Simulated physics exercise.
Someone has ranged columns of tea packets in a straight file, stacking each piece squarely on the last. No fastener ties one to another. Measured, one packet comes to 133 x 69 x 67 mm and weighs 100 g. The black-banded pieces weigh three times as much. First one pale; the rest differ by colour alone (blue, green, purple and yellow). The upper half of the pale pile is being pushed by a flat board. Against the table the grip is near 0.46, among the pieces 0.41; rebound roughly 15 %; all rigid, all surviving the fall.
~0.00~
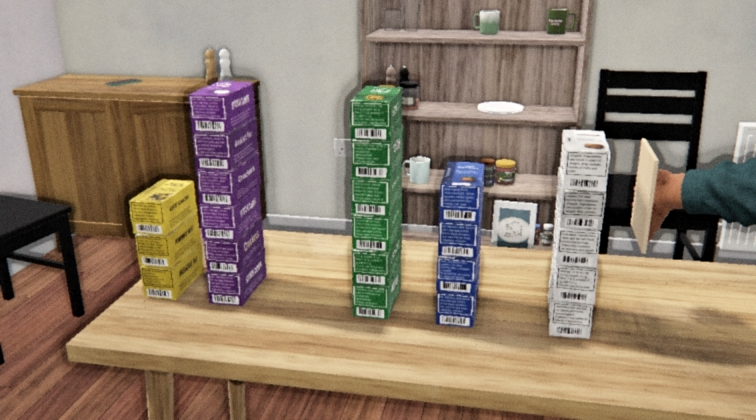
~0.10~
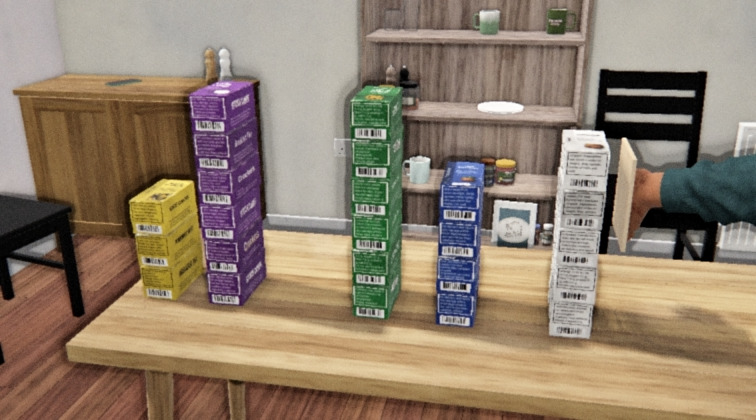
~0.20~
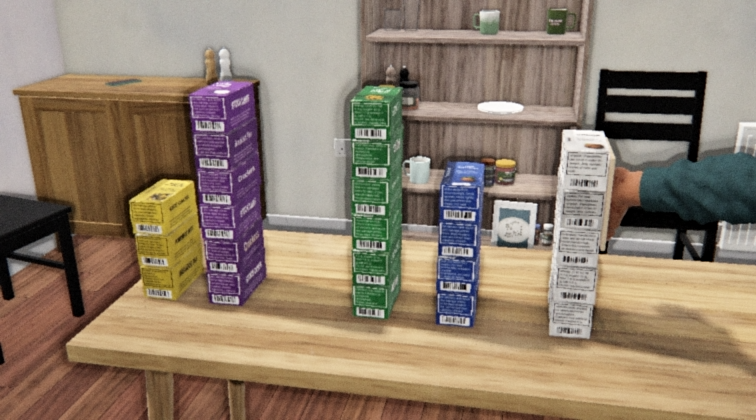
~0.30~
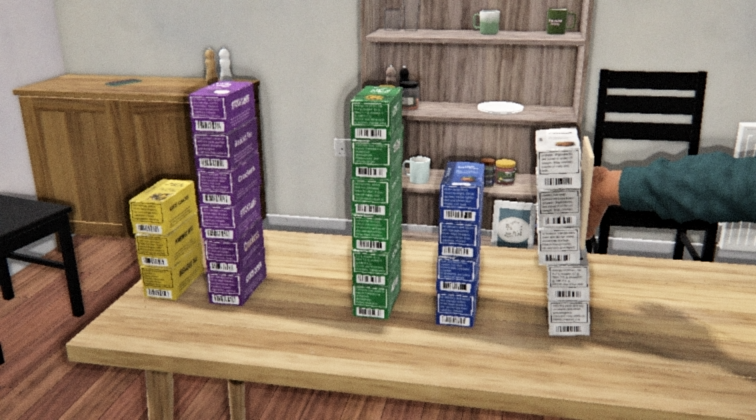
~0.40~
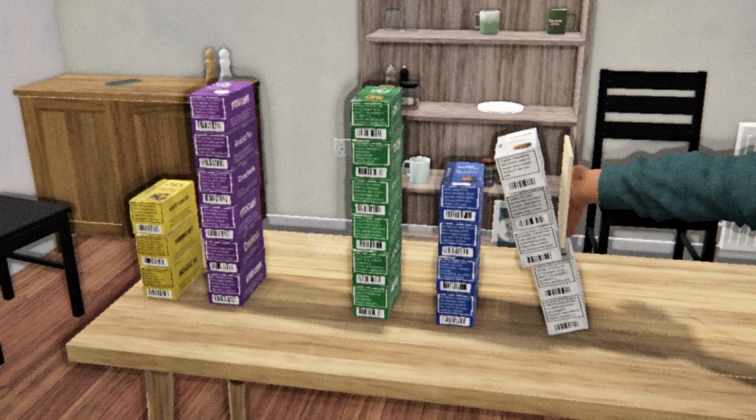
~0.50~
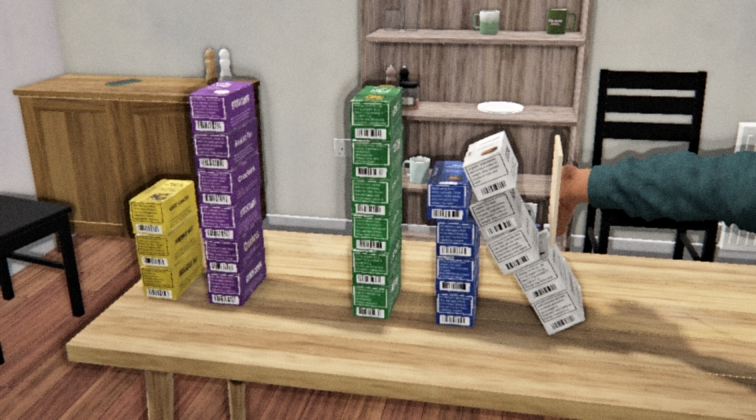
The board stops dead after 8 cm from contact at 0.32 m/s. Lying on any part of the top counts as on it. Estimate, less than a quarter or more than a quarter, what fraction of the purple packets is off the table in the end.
The fraction off the table in the end is over a quarter.
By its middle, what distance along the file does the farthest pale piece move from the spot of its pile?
Some 24 centimetres along the file.
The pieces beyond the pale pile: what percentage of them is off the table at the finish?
My estimate is roughly 40 per cent.
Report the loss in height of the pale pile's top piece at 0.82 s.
I'd put it at close to 8 cm below where it started.
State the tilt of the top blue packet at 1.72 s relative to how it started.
It's at some 90 degrees.
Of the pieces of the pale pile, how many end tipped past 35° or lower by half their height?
5 of them.
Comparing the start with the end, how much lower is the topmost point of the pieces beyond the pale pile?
I make it close to 26 cm.
Around 0.82 s, 5 of the pale pile down; none of the 6 purple packets off the table (0 of 19 in all colours); top purple packet unmoved; top blue packet tipped 22°.
Around 1.18 s, 5 of the pale pile down; none of the 6 purple packets off the table (0 of 19 in all colours); top purple packet tipped 6°; top blue packet tipped 49°, 12 cm lower.
Around 1.72 s, 5 of the pale pile down; 2 of the 6 purple packets off the table (2 of 19 in all colours); top purple packet upside down; top blue packet on its side.
Around 2.46 s, 5 of the pale pile down; 4 of the 6 purple packets off the table (7 of 19 in all colours); top purple packet 1.09 m lower; top yellow packet upside down.
Finally (2.9 s), 5 of the pale pile down; 4 of the 6 purple packets off the table (8 of 19 in all colours); top purple packet 1.09 m lower; top yellow packet upside down. That is 67 per cent.
